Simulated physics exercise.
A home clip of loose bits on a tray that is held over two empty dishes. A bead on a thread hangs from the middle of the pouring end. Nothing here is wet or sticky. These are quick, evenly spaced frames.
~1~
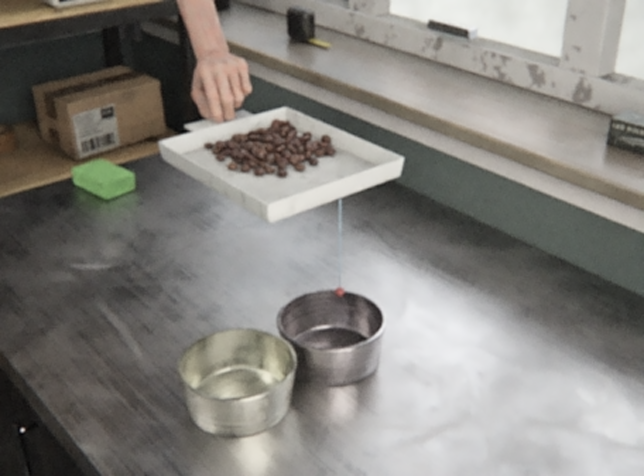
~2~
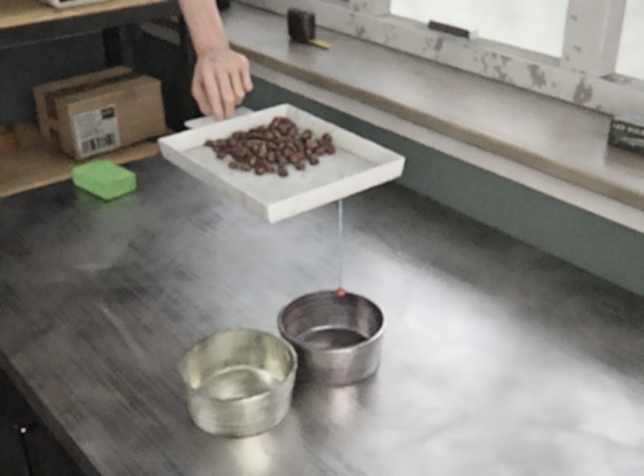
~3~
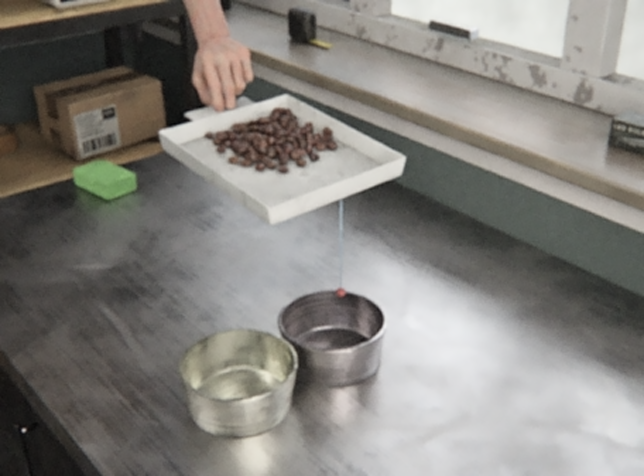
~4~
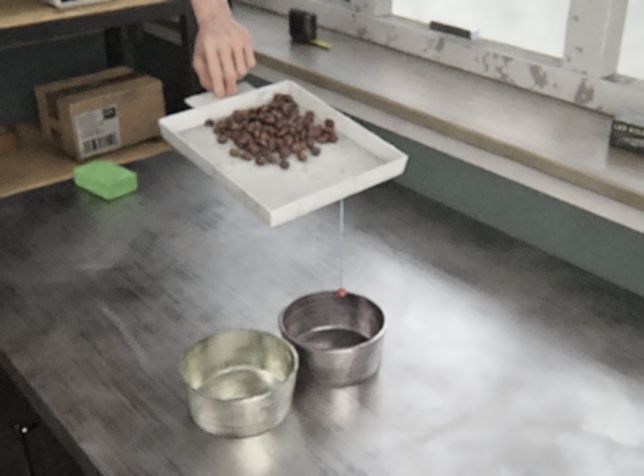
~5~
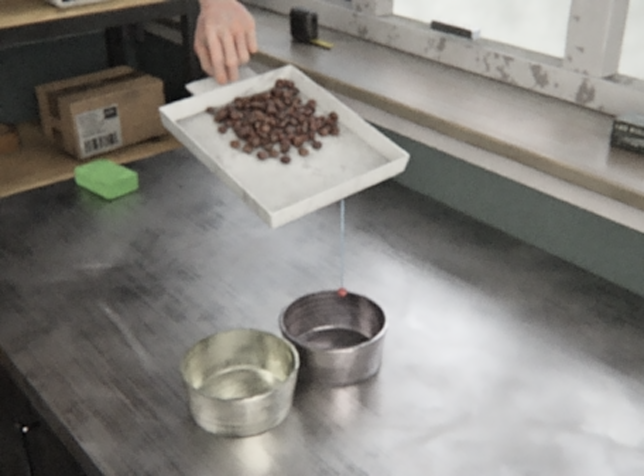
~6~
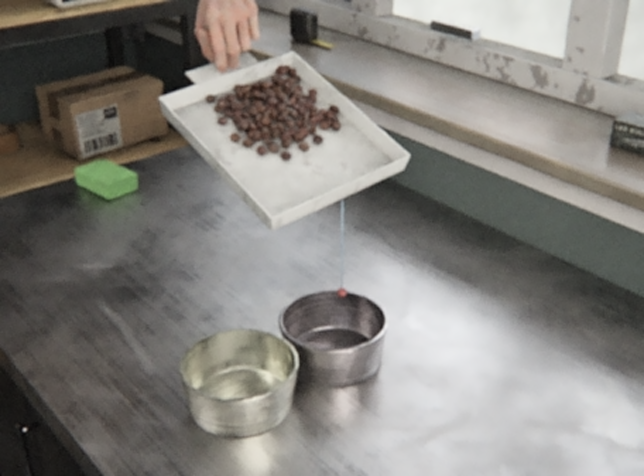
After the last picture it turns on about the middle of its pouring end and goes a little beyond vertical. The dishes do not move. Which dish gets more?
The right dish gets more.
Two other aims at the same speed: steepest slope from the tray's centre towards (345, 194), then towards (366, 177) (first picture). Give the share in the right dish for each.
Roughly 30 per cent, and 0 per cent.
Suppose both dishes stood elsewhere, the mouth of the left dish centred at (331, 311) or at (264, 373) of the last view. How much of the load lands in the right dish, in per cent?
Near 0 % and 50 %.
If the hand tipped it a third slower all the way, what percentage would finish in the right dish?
Some 60 per cent.
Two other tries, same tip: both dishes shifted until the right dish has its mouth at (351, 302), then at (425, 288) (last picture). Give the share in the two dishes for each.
About 60 and 60 per cent.
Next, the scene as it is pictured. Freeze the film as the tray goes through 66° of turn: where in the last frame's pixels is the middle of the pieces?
At about (308, 206).
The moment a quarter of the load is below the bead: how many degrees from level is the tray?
At some 80 degrees.
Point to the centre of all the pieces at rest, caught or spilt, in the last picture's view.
Near (323, 372).
Just after the last frame, tray tipped steeply; the larger part on the tray; roughly a quarter in the air.
A moment on, tray tipped past a quarter turn; roughly a third on the tray; about a tenth in the left dish; about a tenth in the right dish; roughly a quarter outside both; about a tenth in the air.
Further on, tray tipped past a quarter turn; roughly a quarter in the left dish; roughly half in the right dish; roughly a third outside both; just a few in the air.
When it is over, tray tipped past a quarter turn; roughly a quarter in the left dish; roughly half in the right dish; roughly a third outside both; just a few in the air.
